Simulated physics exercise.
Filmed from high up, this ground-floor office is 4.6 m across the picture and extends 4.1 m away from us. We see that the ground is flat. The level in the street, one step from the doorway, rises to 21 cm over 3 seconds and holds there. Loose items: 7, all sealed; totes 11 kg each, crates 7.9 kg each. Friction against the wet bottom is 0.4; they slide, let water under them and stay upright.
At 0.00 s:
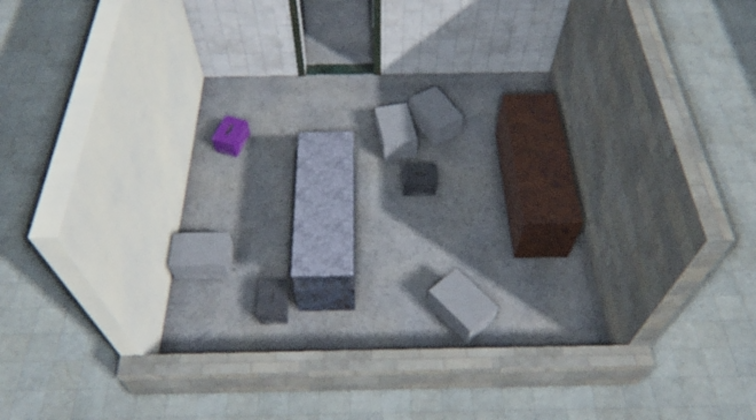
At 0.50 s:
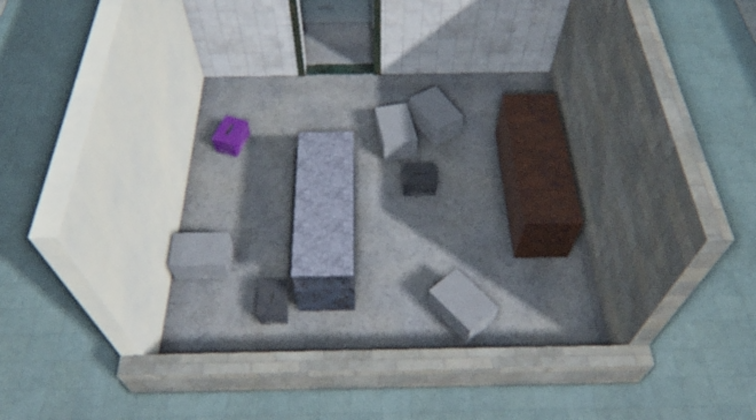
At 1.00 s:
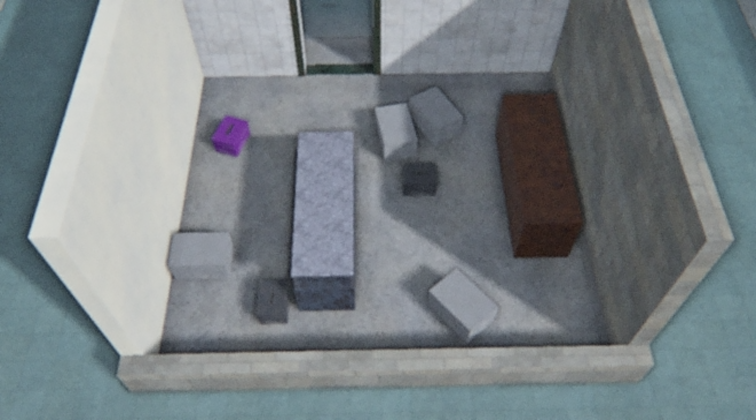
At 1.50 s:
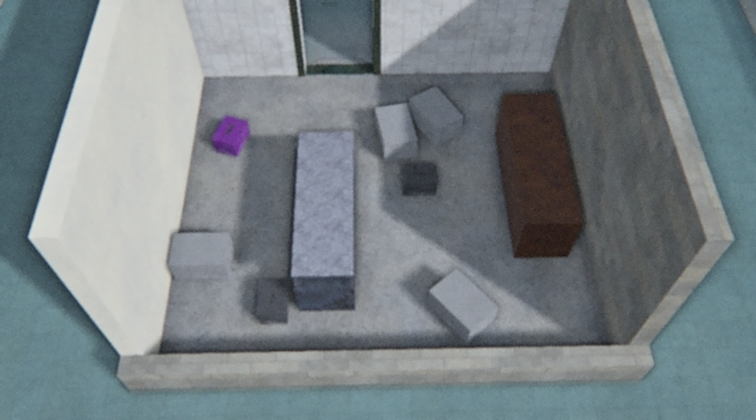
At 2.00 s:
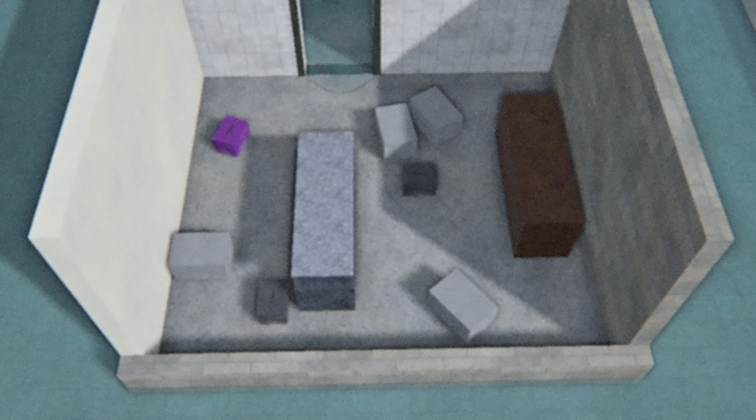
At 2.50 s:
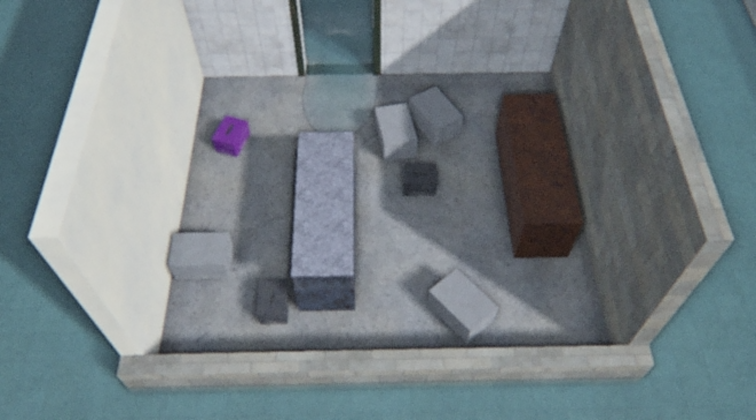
Water covering the street outside and spreading in a small patch through the doorway of a walled room, its scattered boxes unmoved.
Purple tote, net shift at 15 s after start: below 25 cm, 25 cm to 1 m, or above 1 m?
Below 25 cm.
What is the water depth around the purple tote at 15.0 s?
6 cm or so.
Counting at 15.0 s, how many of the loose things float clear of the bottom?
Then: 5.
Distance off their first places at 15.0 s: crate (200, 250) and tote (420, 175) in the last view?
First 200 cm, then 200 cm.
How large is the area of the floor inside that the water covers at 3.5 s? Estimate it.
The covered patch comes to about 3.5 m2.
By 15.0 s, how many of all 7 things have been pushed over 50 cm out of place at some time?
The total is 6.
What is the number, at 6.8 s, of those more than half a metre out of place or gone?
By that time the total stands at 2.
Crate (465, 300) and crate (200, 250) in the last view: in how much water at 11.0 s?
About 7 and 9 cm.
After 3.5 s the purple tote is near (230, 130), 0.0 m from its start, aground; 0 afloat.
After 6.8 s the purple tote is near (230, 130), 0.0 m from its start, aground; 2 afloat.
After 11.0 s the purple tote is near (230, 130), 0.0 m from its start, aground; 4 afloat.
After 15.0 s the purple tote is near (230, 130), 0.0 m from its start, aground; 5 afloat.
